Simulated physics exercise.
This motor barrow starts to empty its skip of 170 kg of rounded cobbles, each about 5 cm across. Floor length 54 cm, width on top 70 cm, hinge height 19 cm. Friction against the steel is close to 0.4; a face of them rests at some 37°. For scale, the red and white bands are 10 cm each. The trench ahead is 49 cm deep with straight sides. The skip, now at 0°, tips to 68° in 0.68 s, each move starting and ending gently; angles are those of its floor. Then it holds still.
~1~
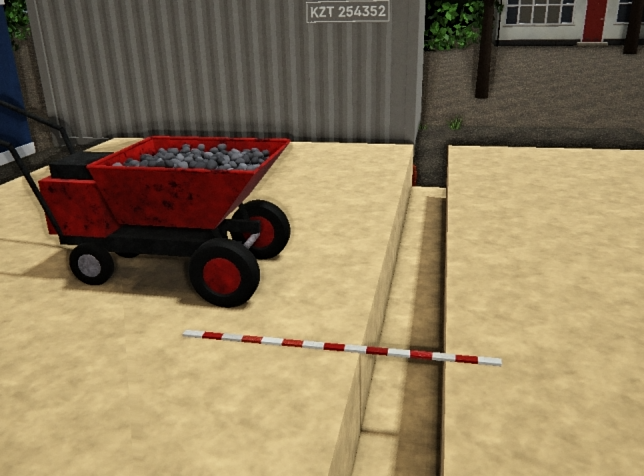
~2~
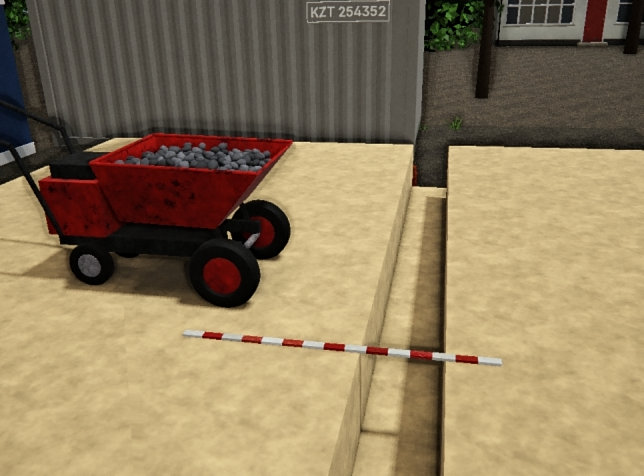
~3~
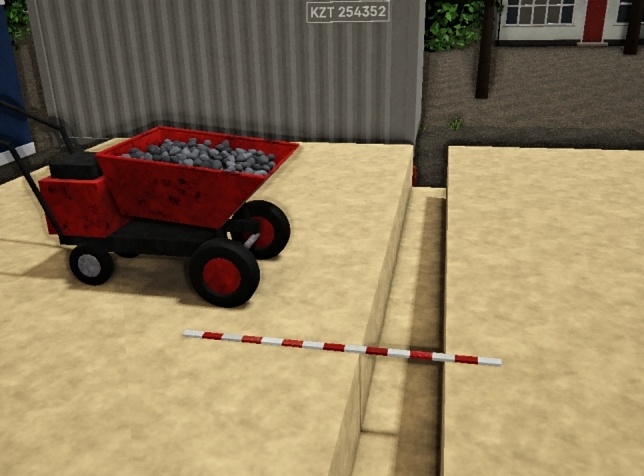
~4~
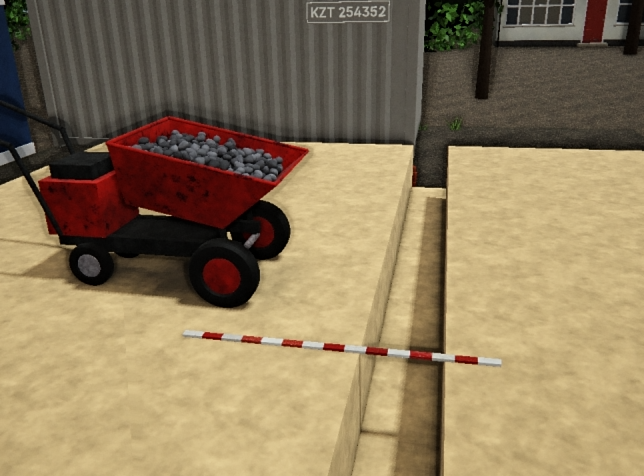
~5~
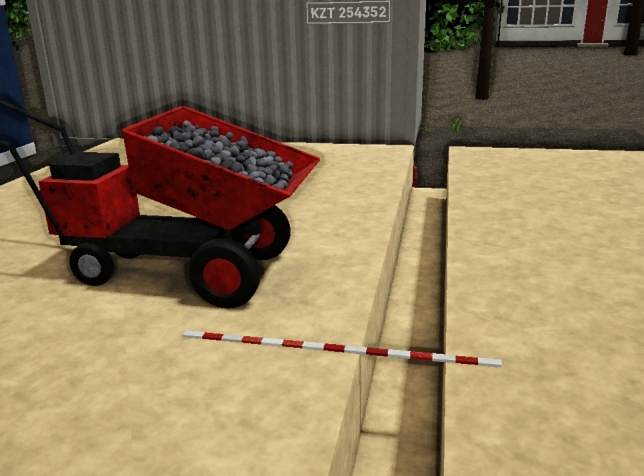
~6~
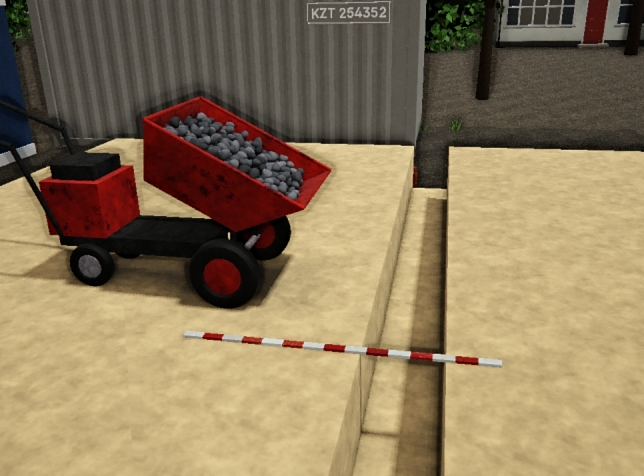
On sandy ground split by a straight trench, before a grey corrugated container, a red motor barrow stands with its skip of grey cobbles level. The skip barely stirs at first, then its left end rises steadily, tilting it toward the right into a clear slant while the wheels stay put.
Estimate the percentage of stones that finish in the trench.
Some 88 per cent of it.
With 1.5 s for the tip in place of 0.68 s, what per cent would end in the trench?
In that case some 85 per cent.
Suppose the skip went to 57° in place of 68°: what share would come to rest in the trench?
It would be near 55 per cent.
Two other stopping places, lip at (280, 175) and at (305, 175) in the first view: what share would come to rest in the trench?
First some 90, then 70 per cent.
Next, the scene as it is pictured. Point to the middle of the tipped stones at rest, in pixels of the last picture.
Around (407, 351).
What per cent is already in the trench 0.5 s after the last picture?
Some 15 per cent.
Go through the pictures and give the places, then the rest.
The skip is at 0°, its lip at (253, 173); the top of the load is at (221, 156), in the first picture.
Lip at (257, 174), floor tilted 1°, highest stones at (192, 157), in the second picture.
The skip is at 6°, its lip at (265, 178); the top of the load is at (172, 148), in the third picture.
The skip is at 12°, its lip at (276, 185); the top of the load is at (173, 141), in the fourth picture.
Lip at (290, 195), floor tilted 19°, highest stones at (181, 132), in the fifth picture.
The skip is at 28°, its lip at (304, 209); the top of the load is at (195, 123), in the sixth picture.
Then, 0.2 s after the last picture the floor is at 57°, 100 % in the skip; the foremost stones are at (328, 233).
Then, 0.5 s after the last picture the floor is at 68°, 74 % in the skip, 8 % short of the trench, 17 % in the trench; the foremost stones are at (412, 313).
Then, 0.8 s after the last picture the floor is at 68°, 27 % in the skip, 9 % short of the trench, 64 % in the trench; the foremost stones are at (473, 325).
Then, 2.8 s after the last picture the floor is at 68°, 0 % in the skip, 12 % short of the trench, 88 % in the trench; the foremost stones are at (515, 334).
